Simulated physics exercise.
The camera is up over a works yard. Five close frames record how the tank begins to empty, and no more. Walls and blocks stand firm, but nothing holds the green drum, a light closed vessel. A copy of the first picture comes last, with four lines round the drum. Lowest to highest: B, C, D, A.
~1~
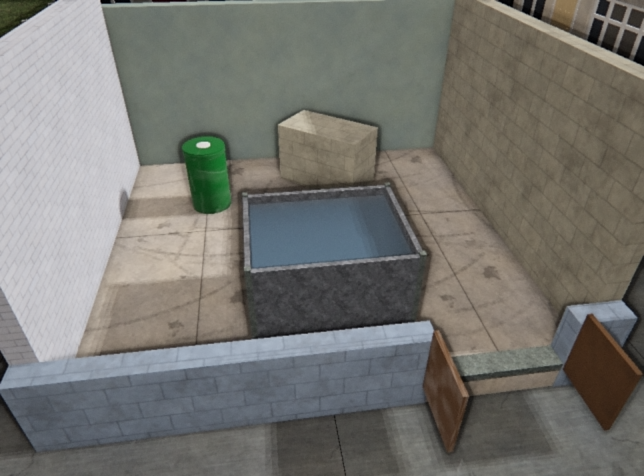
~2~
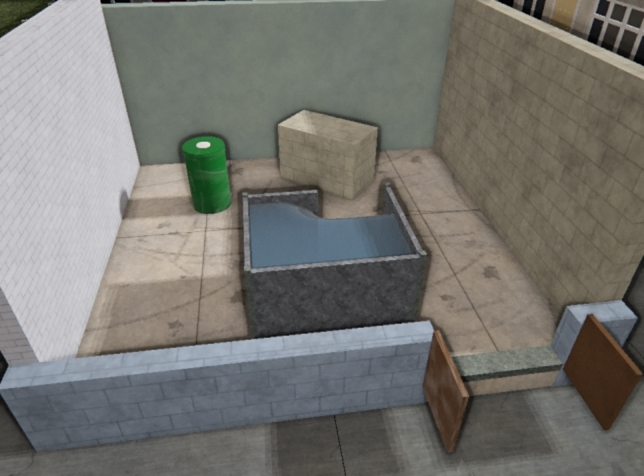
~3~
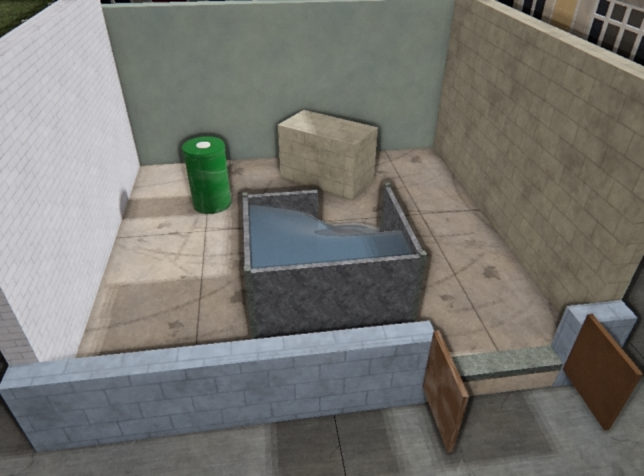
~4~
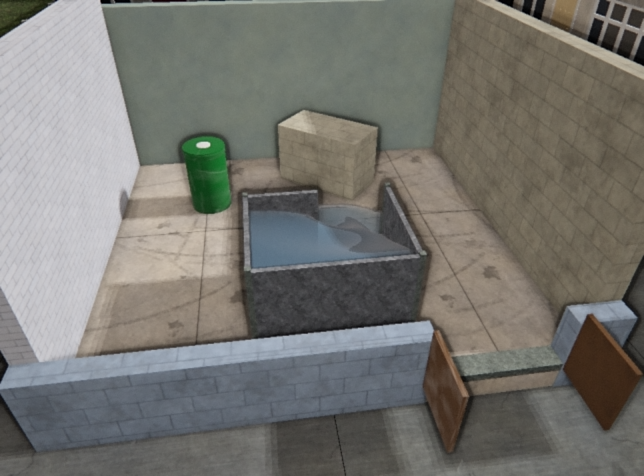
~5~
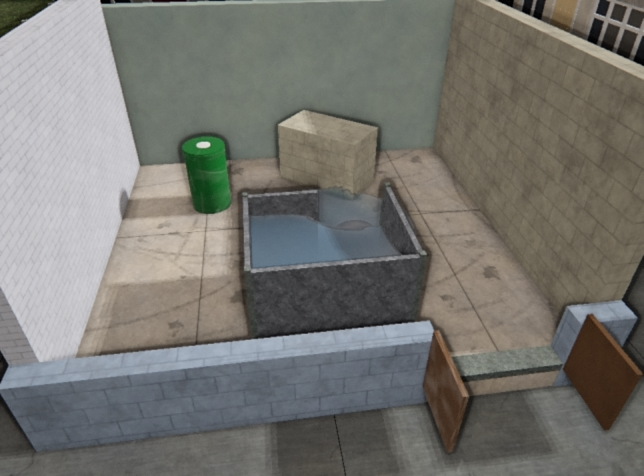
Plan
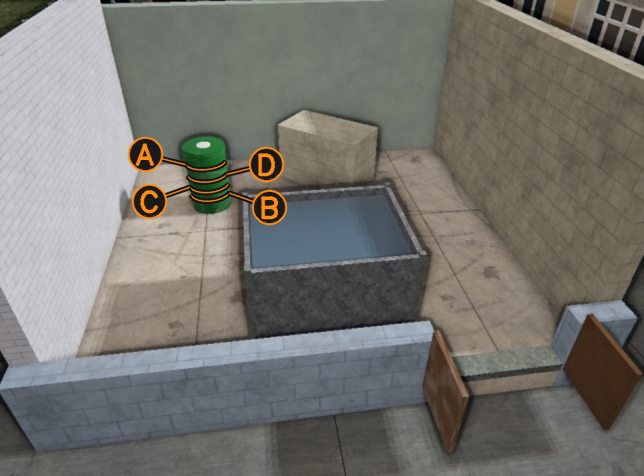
Water in a dark stone tank sank and swirled toward the back after part of the rear wall vanished, spreading thinly onto the paved floor behind, while the green drum and pale block stayed still.
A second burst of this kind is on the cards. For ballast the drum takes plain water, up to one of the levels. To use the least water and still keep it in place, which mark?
B.
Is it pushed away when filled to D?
No, that is safe.
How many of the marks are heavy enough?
All of them.
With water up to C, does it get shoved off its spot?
No.
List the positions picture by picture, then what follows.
The first frame shows lid of the green drum at (203, 145); tank full, its middle at (326, 230); open gate at (498, 317).
In the second frame, water covers 2 % of the ground, mostly out of sight from here.
In the third frame, water covers 5 % of the ground, mostly out of sight from here.
In the fourth frame, water covers 9 % of the ground, mostly out of sight from here.
The fifth frame shows lid of the green drum at (203, 145); water covers 13 % of the ground, mostly out of sight from here.
On the marked copy, A at (205, 169); B at (209, 201); C at (208, 192); D at (206, 182); from the bottom up B, C, D, A.
With A, it does not move.
With B, it shifts by a finger or two and stays.
With C, it does not move.
With D, it does not move.
